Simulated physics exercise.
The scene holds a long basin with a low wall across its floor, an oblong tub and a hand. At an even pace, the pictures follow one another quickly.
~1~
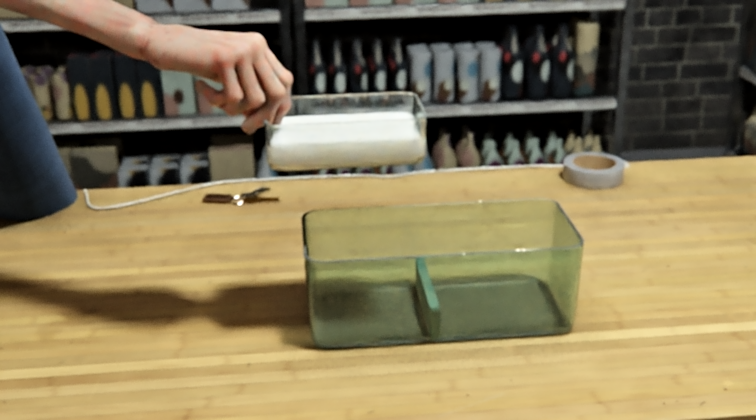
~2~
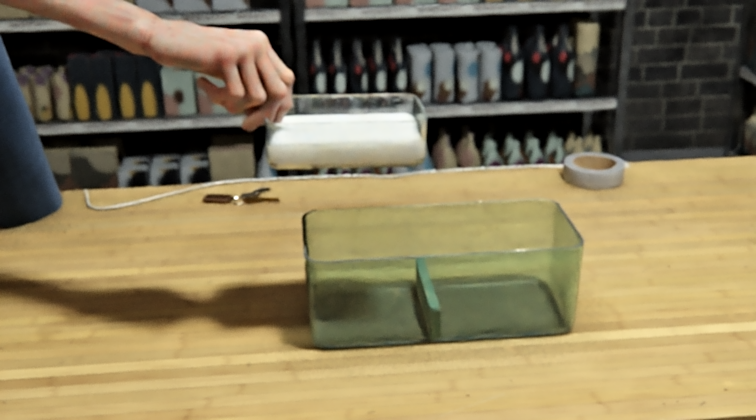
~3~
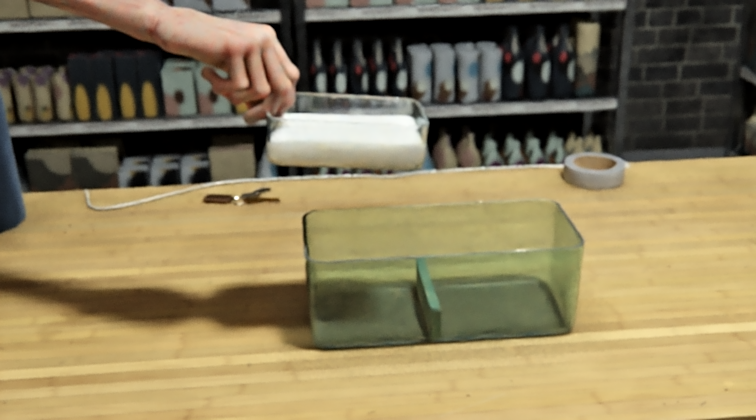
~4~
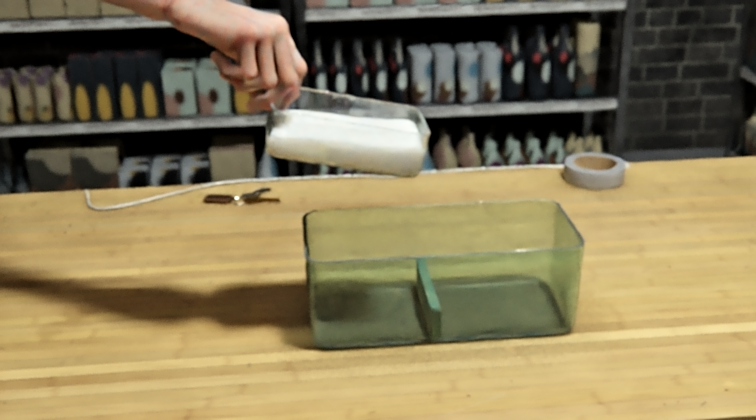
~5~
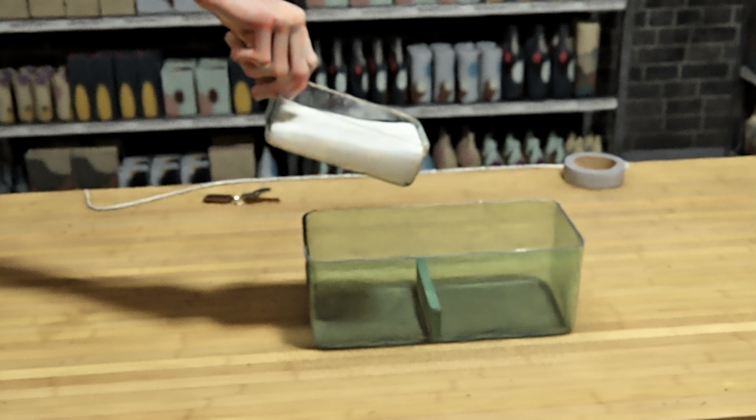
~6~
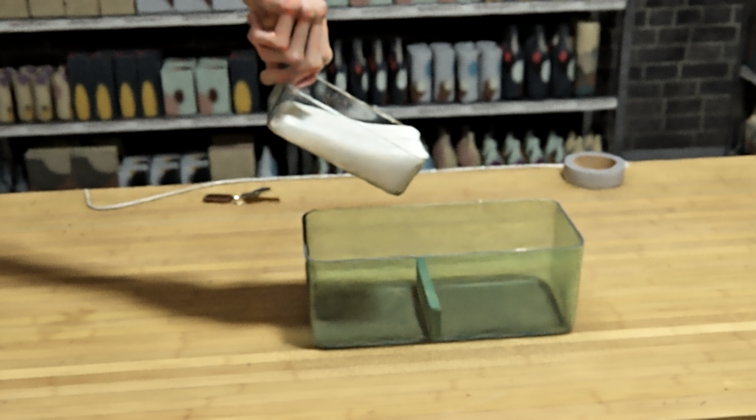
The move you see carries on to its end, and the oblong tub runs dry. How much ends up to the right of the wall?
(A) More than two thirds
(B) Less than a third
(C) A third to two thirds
Answer: A.
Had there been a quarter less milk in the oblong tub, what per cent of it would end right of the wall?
That share would be some 80 parts in a hundred.
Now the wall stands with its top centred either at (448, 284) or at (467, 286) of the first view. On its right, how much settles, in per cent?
First try 60 per cent, second try 25 per cent.
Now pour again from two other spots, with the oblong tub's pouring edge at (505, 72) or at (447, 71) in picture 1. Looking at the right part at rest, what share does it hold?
Start one gives some 70 %, start two some 80 %.
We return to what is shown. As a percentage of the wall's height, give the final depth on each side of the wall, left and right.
Roughly 10 percent left, 50 percent right.
A moment on, the tilt is 93° and 7 per cent is still to pour, 1 is left of the wall and 61 right of it.
Next, the tilt is 102° and 2 per cent is still to pour, 14 is left of the wall and 78 right of it.
Then the tilt is 102° and 0 per cent is still to pour, 20 is left of the wall and 78 right of it.
Later the tilt is 102° and 0 per cent is still to pour, 20 is left of the wall and 77 right of it.
Finally, 20 per cent lies left of the wall, 77 right of it and 3 outside.
